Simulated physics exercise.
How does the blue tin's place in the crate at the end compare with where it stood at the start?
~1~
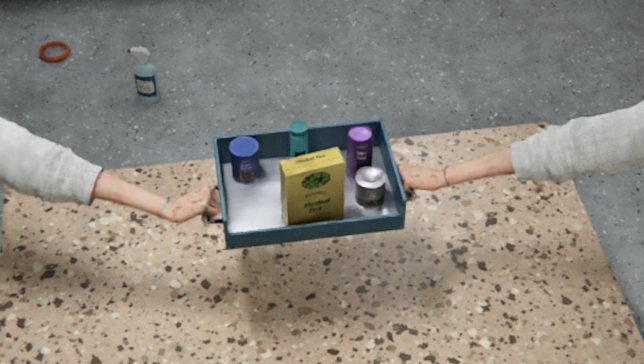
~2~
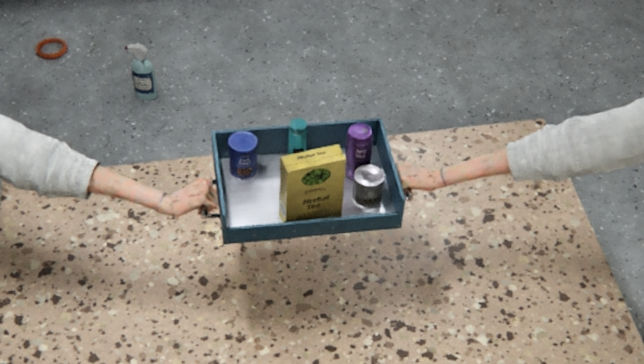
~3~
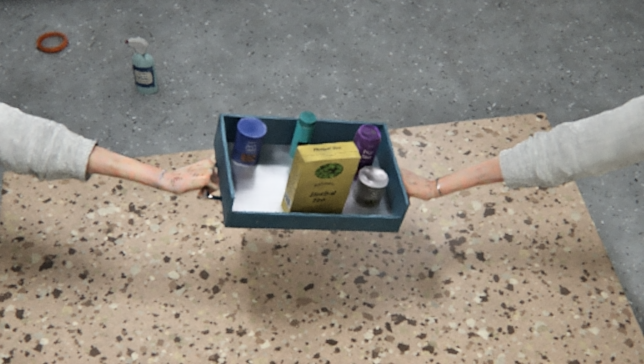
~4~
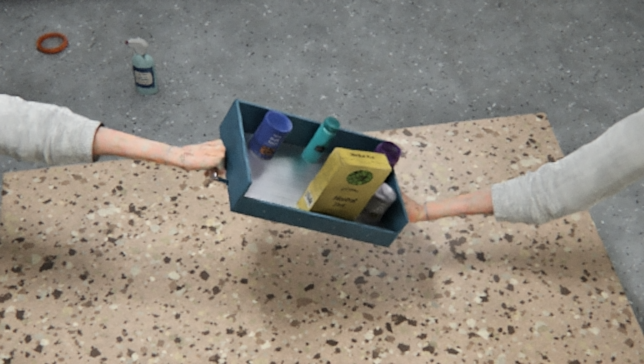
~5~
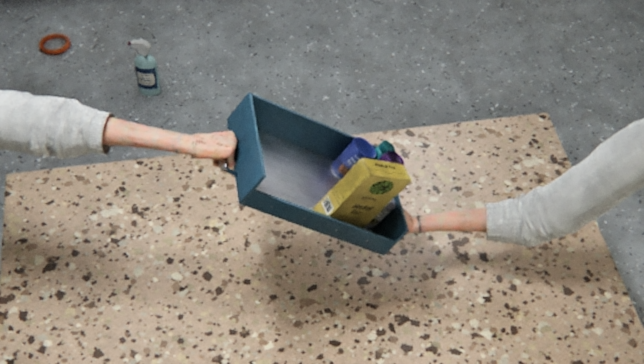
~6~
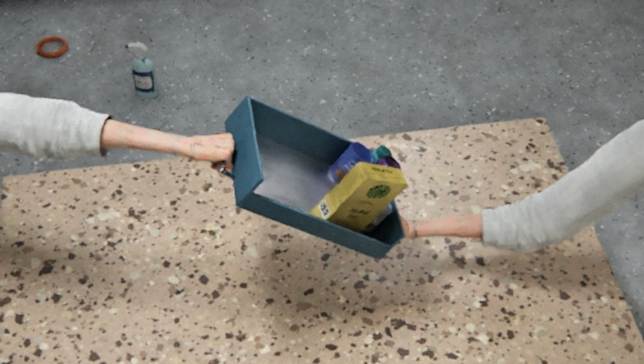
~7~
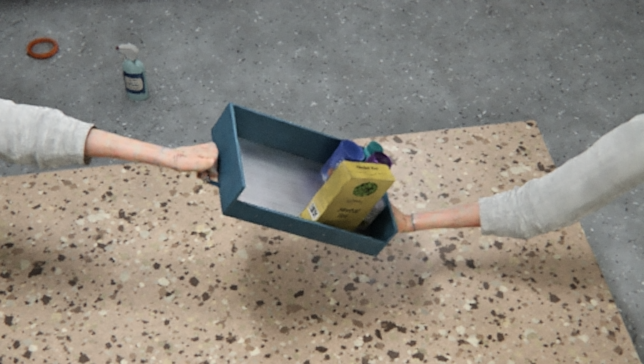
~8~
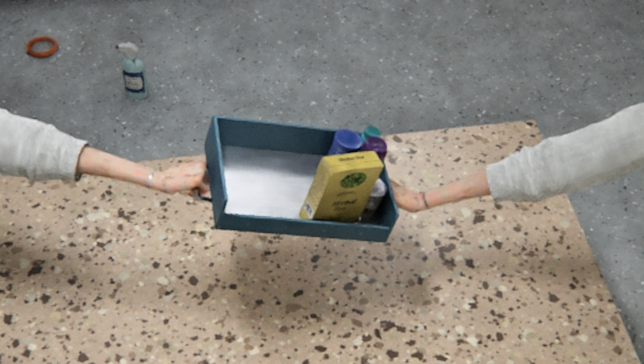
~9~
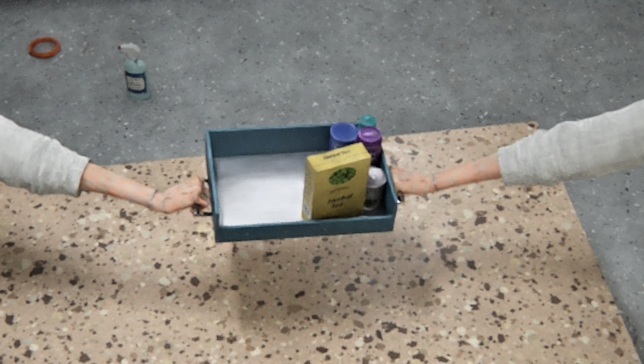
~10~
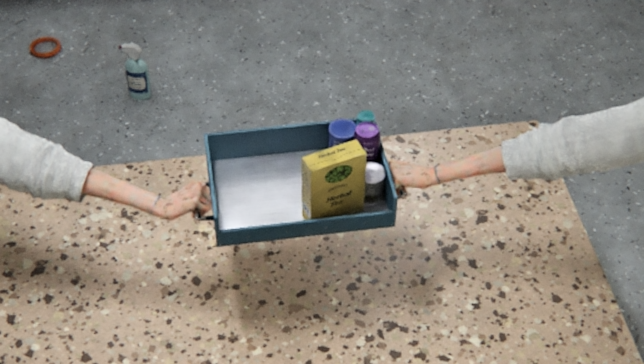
At the start the blue tin stands near the back left corner of the crate. By the end it is over towards the right, behind the yellow packet and next to the purple can.
